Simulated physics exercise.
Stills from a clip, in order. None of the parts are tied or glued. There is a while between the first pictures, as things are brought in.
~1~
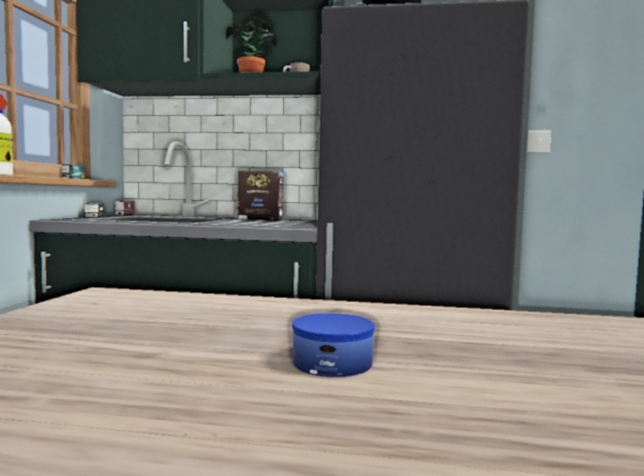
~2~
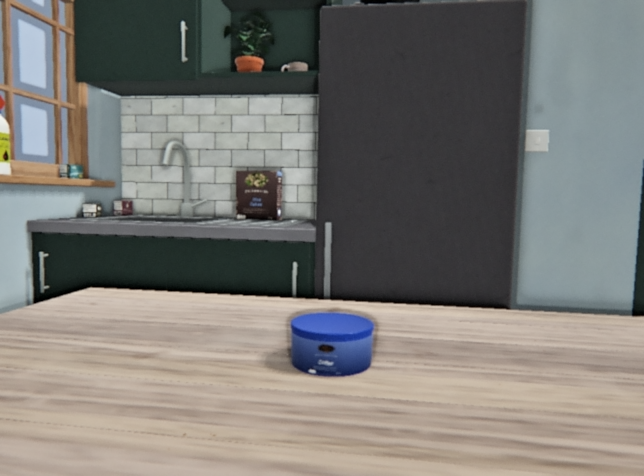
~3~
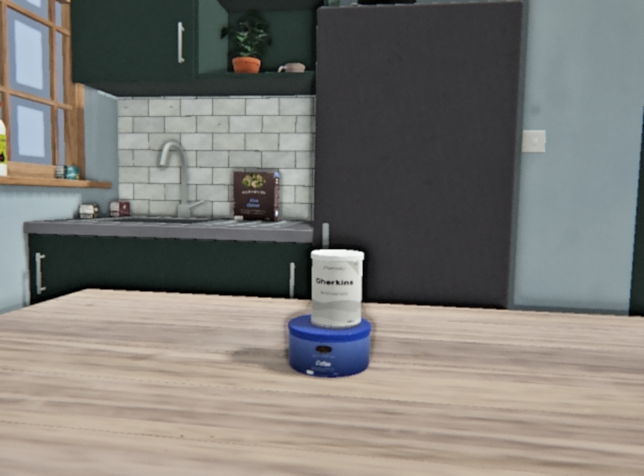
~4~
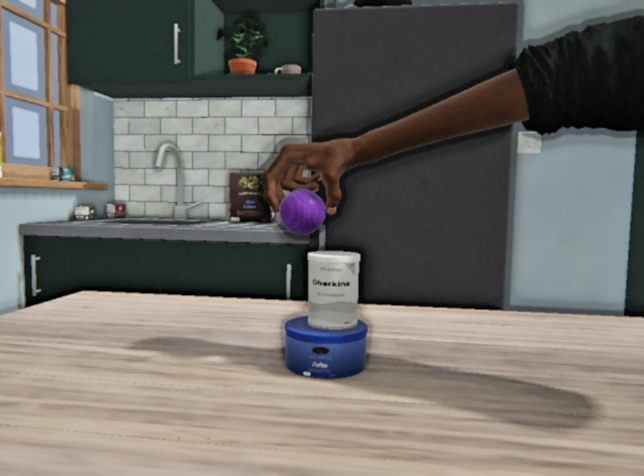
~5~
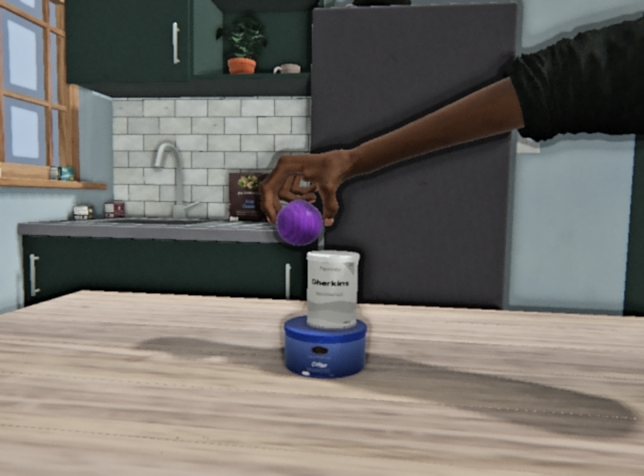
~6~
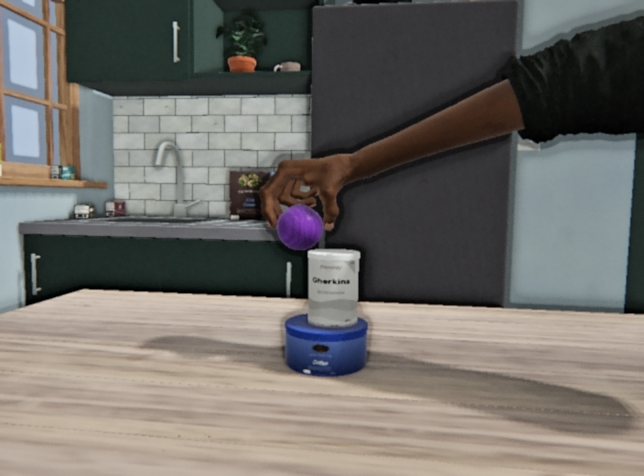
In a kitchen, a white container appears on a blue tub and a hand lowers a purple onion.
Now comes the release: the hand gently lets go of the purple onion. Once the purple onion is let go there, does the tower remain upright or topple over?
Short answer: It's not safe.
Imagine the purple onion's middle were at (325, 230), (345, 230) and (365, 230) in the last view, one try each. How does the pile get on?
Well, on the first go it stays steady, on the second it stays steady, and on the third it tumbles down.
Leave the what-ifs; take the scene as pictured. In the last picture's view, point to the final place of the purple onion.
Around (202, 332).
Then, 0.30 s on from there, purple onion now fallen.
Then, 0.40 s on from there, things are still on the move.
Then, 0.50 s on from there, as before.
In the end, fallen, purple onion; the other 2 unmoved. At the end, from the last picture's camera, purple onion near (202, 332). The pile comes apart.
